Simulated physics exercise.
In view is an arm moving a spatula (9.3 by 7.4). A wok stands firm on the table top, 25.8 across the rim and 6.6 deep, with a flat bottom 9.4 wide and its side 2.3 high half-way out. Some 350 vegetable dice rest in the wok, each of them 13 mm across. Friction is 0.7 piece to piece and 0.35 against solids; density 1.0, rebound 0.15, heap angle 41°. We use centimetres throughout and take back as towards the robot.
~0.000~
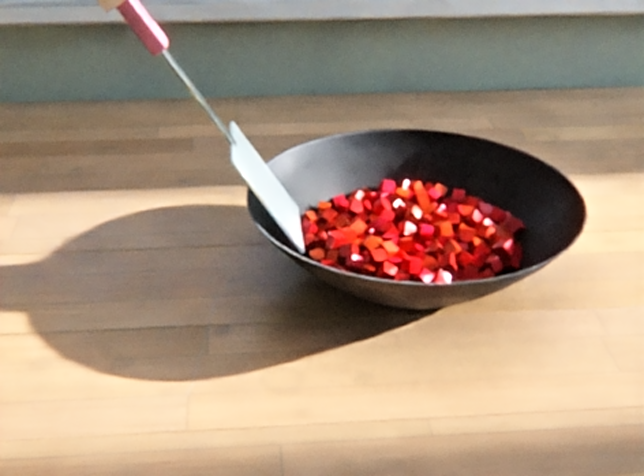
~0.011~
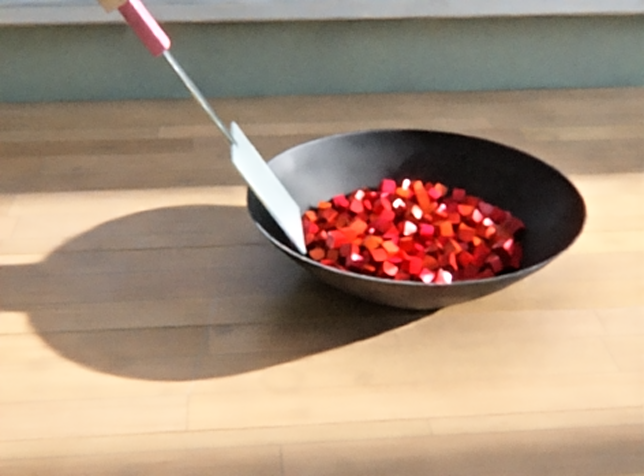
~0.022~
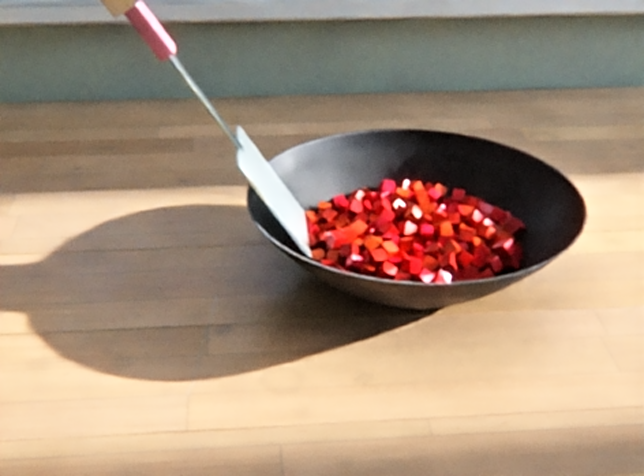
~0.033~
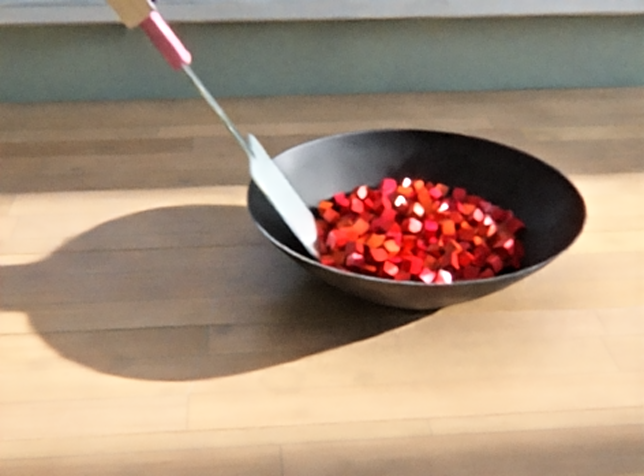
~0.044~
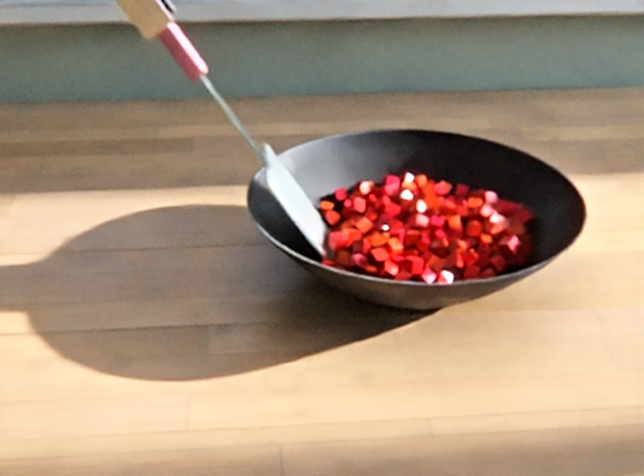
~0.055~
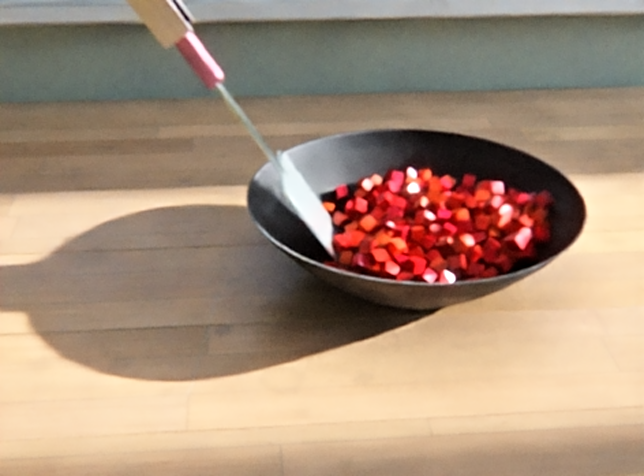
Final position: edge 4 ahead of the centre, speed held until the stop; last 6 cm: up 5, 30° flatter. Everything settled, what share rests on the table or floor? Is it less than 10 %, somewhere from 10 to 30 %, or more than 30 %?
It is from 10 to 30 %.
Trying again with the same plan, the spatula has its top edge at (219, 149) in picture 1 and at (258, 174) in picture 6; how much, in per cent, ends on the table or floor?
Roughly 10 percent ends up there.
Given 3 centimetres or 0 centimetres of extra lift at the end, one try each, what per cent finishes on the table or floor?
I'd say close to 15 percent for the first and close to 20 percent for the second.
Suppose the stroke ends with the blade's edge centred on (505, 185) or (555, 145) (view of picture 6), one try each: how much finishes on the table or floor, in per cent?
Close to 45 and close to 55 per cent, respectively.
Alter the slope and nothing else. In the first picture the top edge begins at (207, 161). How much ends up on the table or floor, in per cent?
About 20%.
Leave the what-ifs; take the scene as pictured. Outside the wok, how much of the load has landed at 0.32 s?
Estimate: About 15 percent.
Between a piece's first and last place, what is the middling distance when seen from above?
Some 7 centimetres.
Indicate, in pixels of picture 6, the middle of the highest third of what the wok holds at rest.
(514, 203).
After 0.08 s, sloping 56°, highest piece 9 above the table; 345 in the wok, 1 on the blade or in flight.
After 0.11 s, sloping 45°, highest piece 11 above the table; 335 in the wok, 11 on the blade or in flight.
After 0.32 s, sloping 27°, highest piece 9 above the table; 281 in the wok, 45 on the table or floor, 20 on the blade or in flight.
After 1.37 s, sloping 27°, highest piece 8 above the table; 281 in the wok, 65 on the table or floor.
At rest, 281 in the wok, 65 on the table or floor. That is 19 % on the table or floor.
